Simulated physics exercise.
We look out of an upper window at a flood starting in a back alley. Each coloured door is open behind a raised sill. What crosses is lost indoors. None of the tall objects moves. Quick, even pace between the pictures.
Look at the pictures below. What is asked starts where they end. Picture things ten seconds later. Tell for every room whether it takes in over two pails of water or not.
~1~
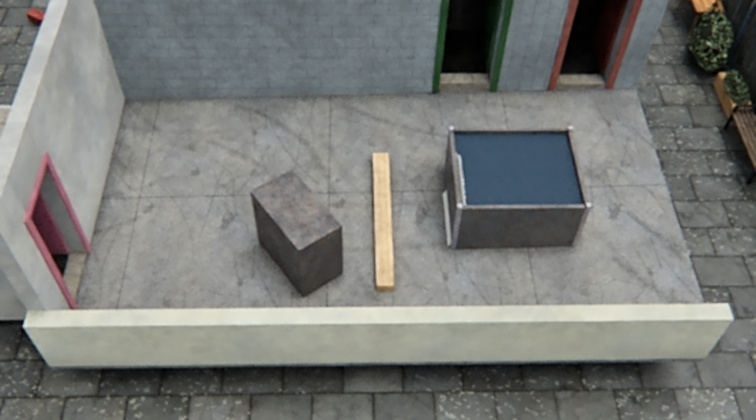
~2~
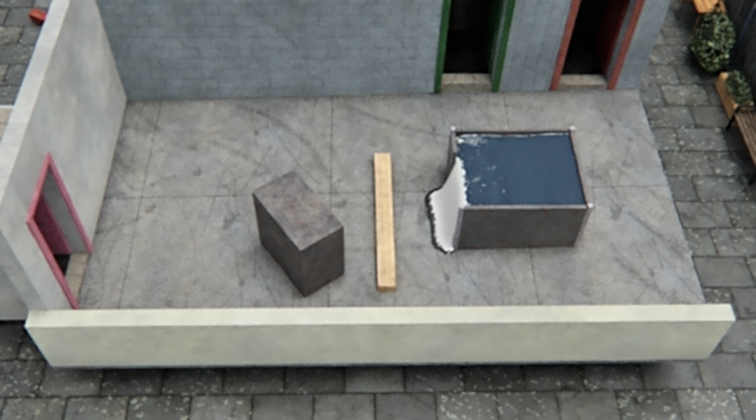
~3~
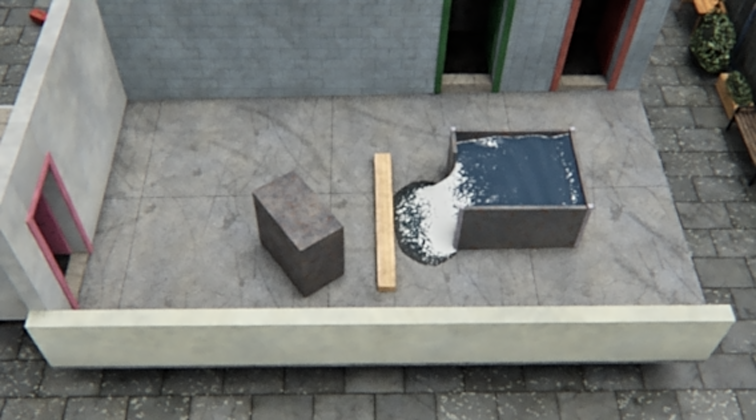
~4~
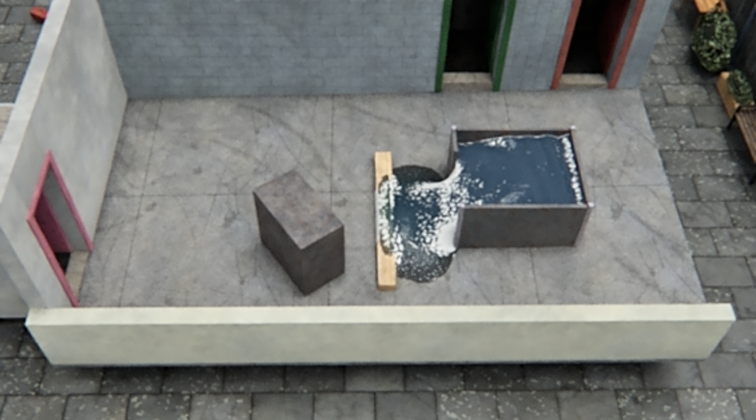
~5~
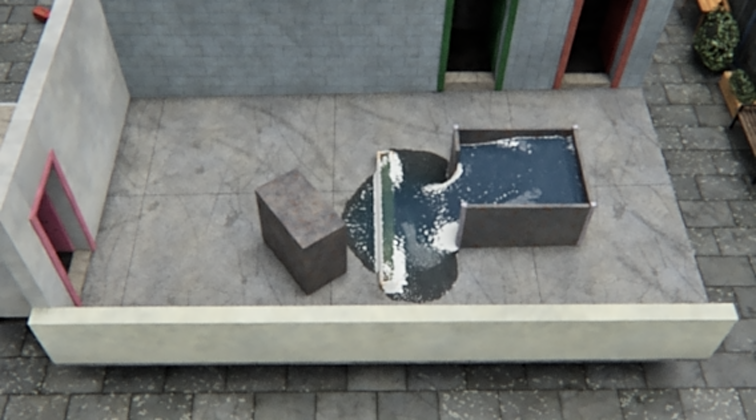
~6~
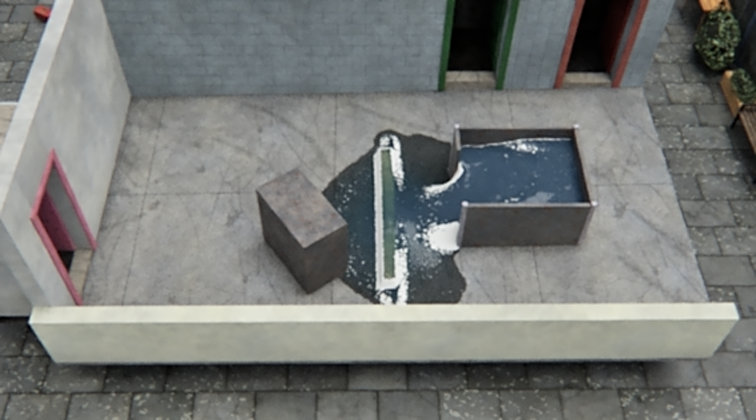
Pink door: Above two buckets. Red door: Up to two buckets. Green door: Up to two buckets.
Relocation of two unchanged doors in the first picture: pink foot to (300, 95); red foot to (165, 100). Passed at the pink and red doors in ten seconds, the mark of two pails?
Then: Pink stays under, red is over.
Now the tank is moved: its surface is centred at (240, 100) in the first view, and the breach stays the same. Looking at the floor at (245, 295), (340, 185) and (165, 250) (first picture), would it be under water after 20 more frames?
I'd say swamped for the first, still dry for the second and swamped for the third.
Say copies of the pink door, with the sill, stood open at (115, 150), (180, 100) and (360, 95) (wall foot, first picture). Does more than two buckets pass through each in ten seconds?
Sure - the first gets past, the second gets past, the third stays short.
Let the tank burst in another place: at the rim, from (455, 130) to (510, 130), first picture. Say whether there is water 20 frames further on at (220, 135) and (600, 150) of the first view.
Well, the first place would be submerged and the second one submerged.
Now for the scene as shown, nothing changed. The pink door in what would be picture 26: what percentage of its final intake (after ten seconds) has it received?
It works out at roughly 15 percent of the ten-second total.
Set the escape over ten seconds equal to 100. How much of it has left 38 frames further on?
About 45 %.
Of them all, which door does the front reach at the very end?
It's the red-painted one.
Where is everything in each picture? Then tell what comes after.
In the first frame, the water tank at (516, 170) is whole and still.
In the second frame, water pours out at (456, 204) and has run to (450, 251).
In the third frame, water pours out at (456, 207) and has run to (399, 197).
In the fourth frame, the front is at (391, 175), out from the gap at (456, 207).
In the fifth frame, the front is at a hidden place, out from the gap at (458, 207).
In the sixth frame, the front is at a hidden place, out from the gap at (459, 207).
A moment on, water covers 30 % of the floor; the pink door not reached, the red door not reached, the green door not reached.
Next, water covers 60 % of the floor; the pink door not reached, the red door not reached, the green door wet at the sill, nothing in.
Then, water covers 70 % of the floor; the pink door under two buckets in, the red door not reached, the green door wet at the sill, nothing in.
Later, water covers 85 % of the floor; the pink door over two buckets in, the red door wet at the sill, nothing in, the green door wet at the sill, nothing in.
In the end, water covers 85 % of the floor; the pink door far over two buckets in, the red door wet at the sill, nothing in, the green door wet at the sill, nothing in.
